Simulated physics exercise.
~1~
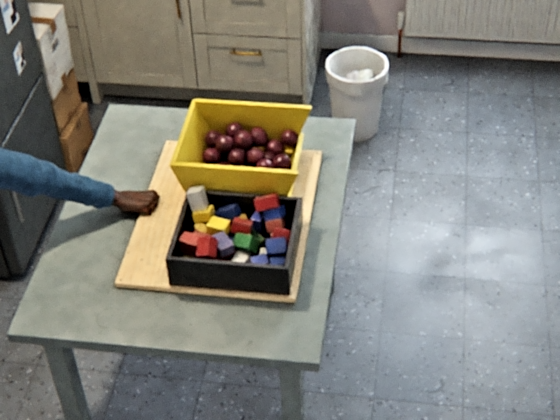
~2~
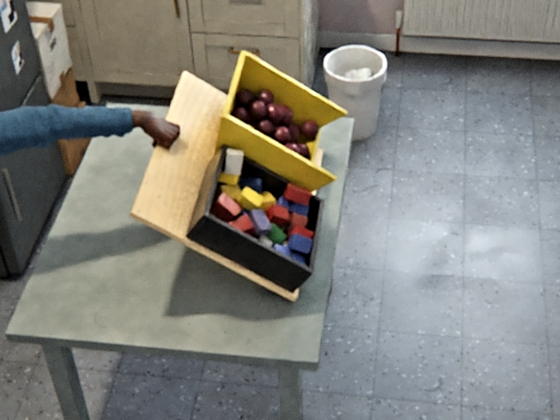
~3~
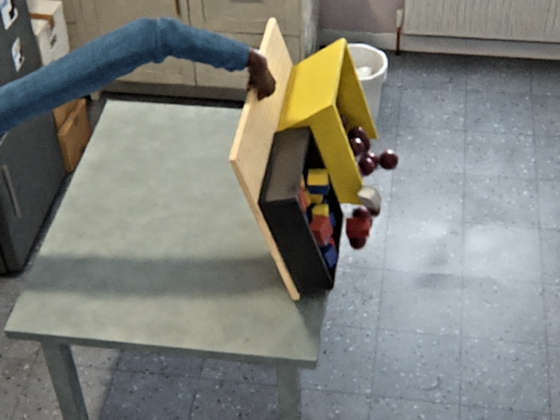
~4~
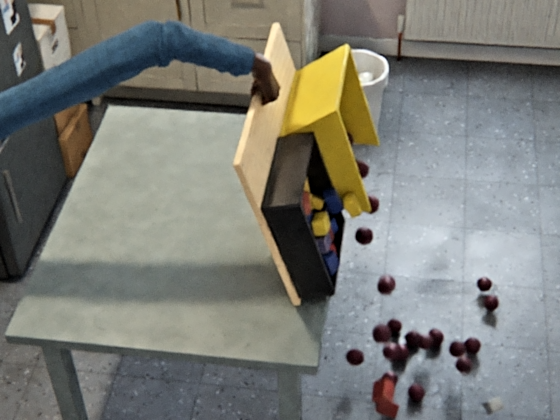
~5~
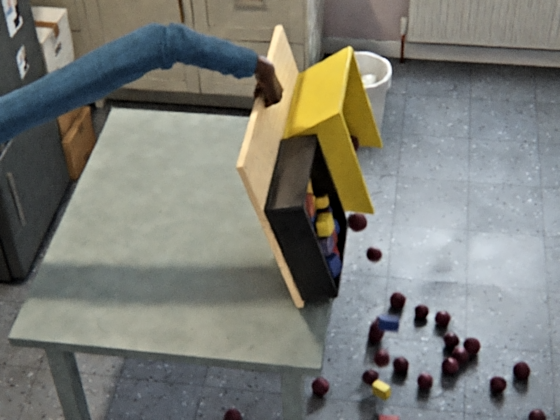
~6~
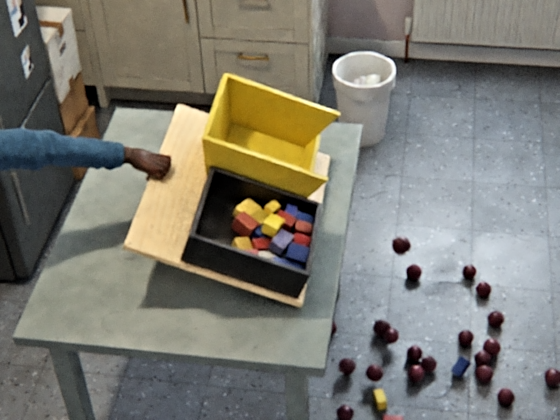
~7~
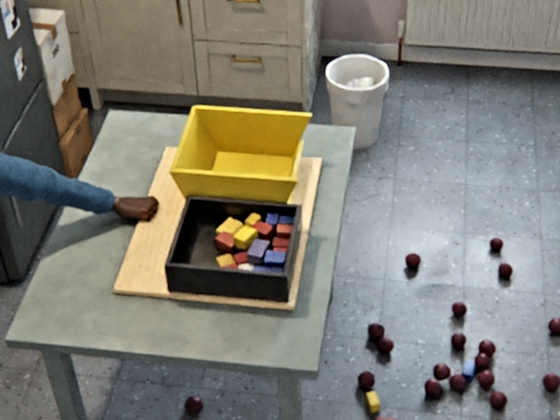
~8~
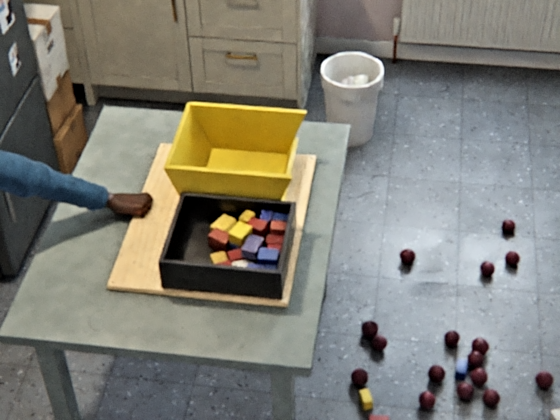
A hand in a blue sleeve, reaching in from the left, grips a plywood board on a grey-green table, seen from above in a room with a speckled floor, drawers and a white bin behind. On the board sit a yellow tub of dark red onions and, nearer, a black tub of colourful toy bricks. The hand levers the board's left side up until it stands steeply on its right edge. Onions pour rightward onto the floor, with a few bricks. The hand lowers the board flat, leaving the yellow tub empty, most bricks still in the black tub, and onions scattered below.
